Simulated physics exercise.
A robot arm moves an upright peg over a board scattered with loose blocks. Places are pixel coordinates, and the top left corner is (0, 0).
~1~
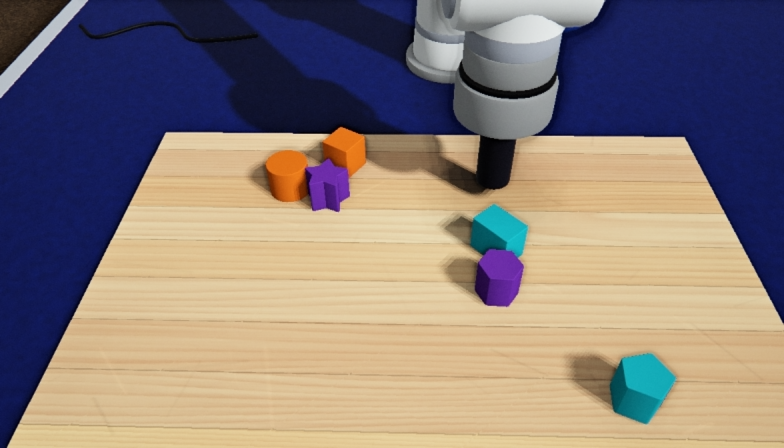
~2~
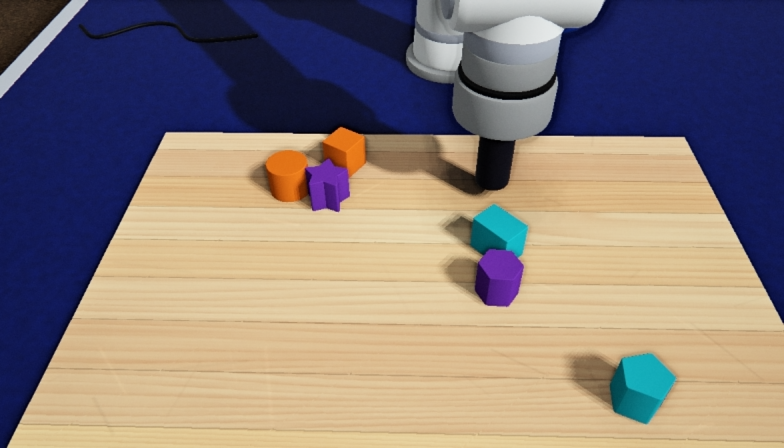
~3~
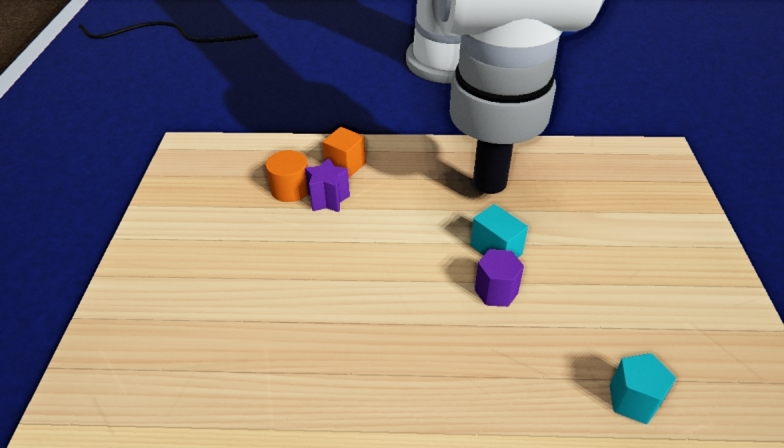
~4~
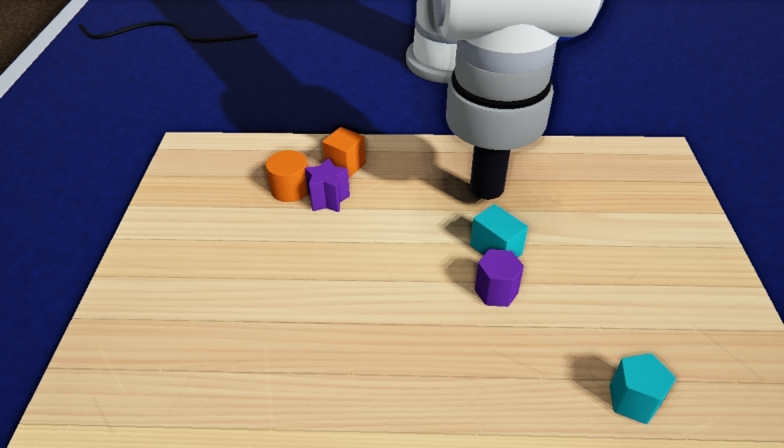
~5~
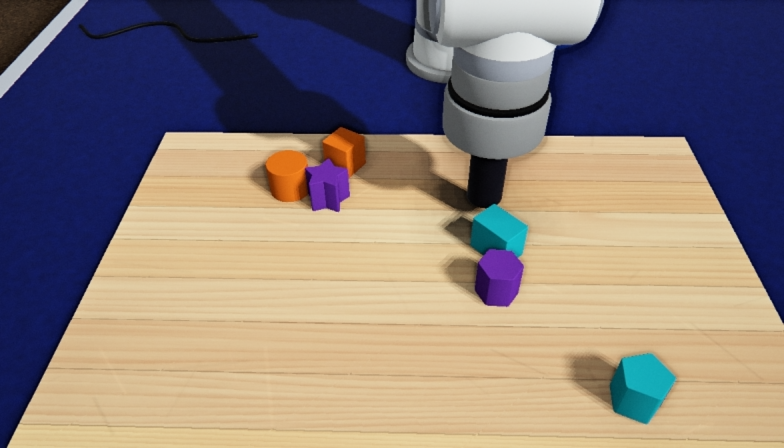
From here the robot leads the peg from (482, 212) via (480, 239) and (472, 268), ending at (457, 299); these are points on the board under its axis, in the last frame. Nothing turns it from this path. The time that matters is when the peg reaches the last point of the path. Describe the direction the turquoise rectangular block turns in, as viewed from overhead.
Seen from above, its turn is counter-clockwise.
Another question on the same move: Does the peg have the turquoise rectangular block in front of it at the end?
No, it doesn't check out.
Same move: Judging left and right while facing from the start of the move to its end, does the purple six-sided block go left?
It seems so.
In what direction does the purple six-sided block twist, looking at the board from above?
It twists clockwise.
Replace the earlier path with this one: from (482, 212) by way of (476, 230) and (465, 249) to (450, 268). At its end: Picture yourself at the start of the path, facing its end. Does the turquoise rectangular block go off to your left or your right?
The turquoise rectangular block goes left.
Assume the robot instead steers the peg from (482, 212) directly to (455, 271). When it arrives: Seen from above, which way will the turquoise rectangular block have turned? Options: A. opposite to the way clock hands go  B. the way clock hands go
I choose A.
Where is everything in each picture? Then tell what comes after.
In the first frame, lower end of the peg at (492, 180), tops of blocks, turquoise rectangular block at (501, 222), purple six-sided block at (501, 264).
In the second frame, peg at (492, 181), blocks as before.
In the third frame, peg at (490, 184), blocks as before.
In the fourth frame, peg at (487, 190), blocks as before.
In the fifth frame, peg at (484, 198), turquoise rectangular block at (501, 222), purple six-sided block at (501, 264).
The first path, step by step. One third of the way, peg at (482, 226); turquoise rectangular block at (511, 241), turned 25° anticlockwise; purple six-sided block at (501, 268), turned 15° clockwise.
Two thirds of the way, peg at (473, 256); turquoise rectangular block at (517, 258), turned 75° anticlockwise; purple six-sided block at (512, 296), turned 25° clockwise.
At the end, peg at (458, 286); turquoise rectangular block at (516, 260), turned 90° anticlockwise; purple six-sided block at (515, 299), turned 35° clockwise.
